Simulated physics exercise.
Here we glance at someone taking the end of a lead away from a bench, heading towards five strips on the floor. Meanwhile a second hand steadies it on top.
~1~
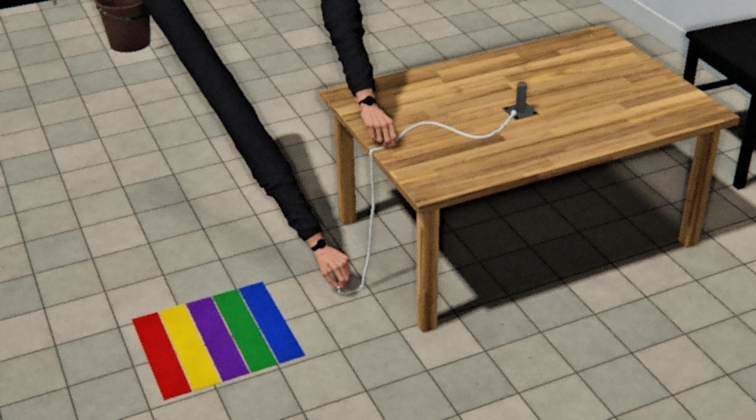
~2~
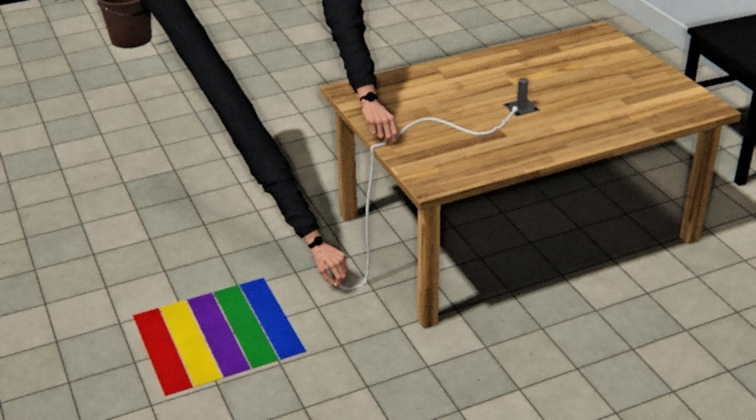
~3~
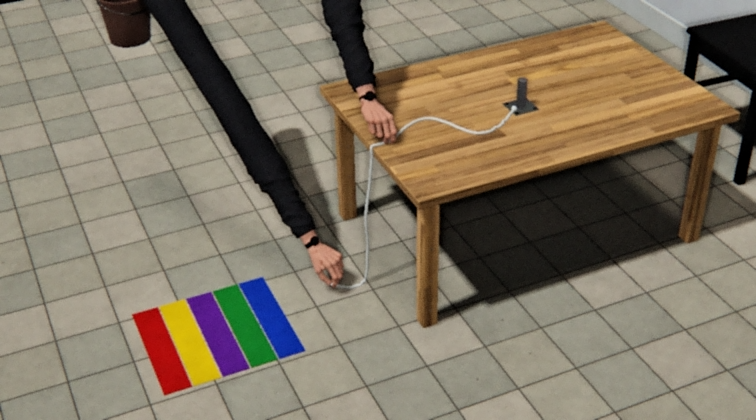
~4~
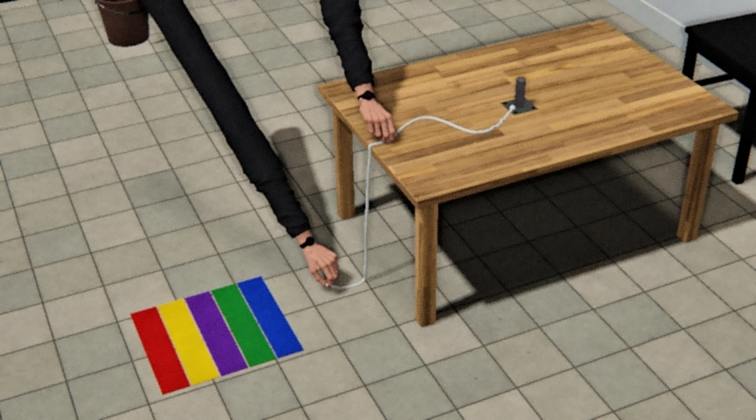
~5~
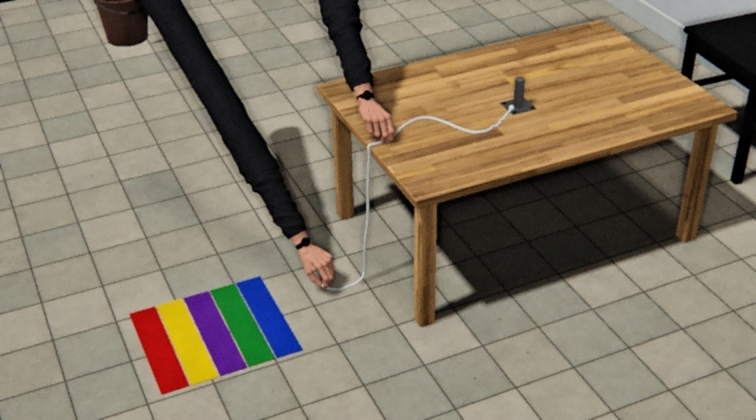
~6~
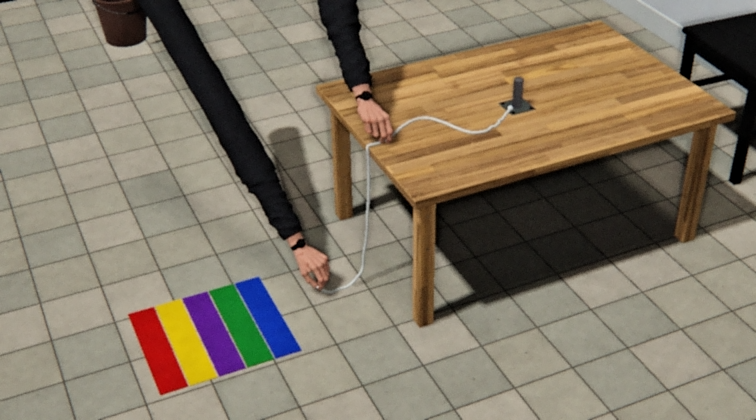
A hand holding the end of a white cord moves slightly left above the floor.
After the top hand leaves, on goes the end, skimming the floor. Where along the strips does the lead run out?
Over the yellow strip.
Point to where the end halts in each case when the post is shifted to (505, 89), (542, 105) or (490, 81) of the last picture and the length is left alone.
In that order: (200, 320), (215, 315) and (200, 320).
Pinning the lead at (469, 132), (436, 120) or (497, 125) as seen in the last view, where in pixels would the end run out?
Near (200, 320), then (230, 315), then (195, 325).
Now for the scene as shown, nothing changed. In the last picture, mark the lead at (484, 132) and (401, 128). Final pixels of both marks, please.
They end up around (461, 121) and around (371, 145).
A little later, end near (237, 311); over green.
Next, end near (204, 321); over purple.
When it is tight, end near (184, 327); over yellow. It halts on the yellow strip.
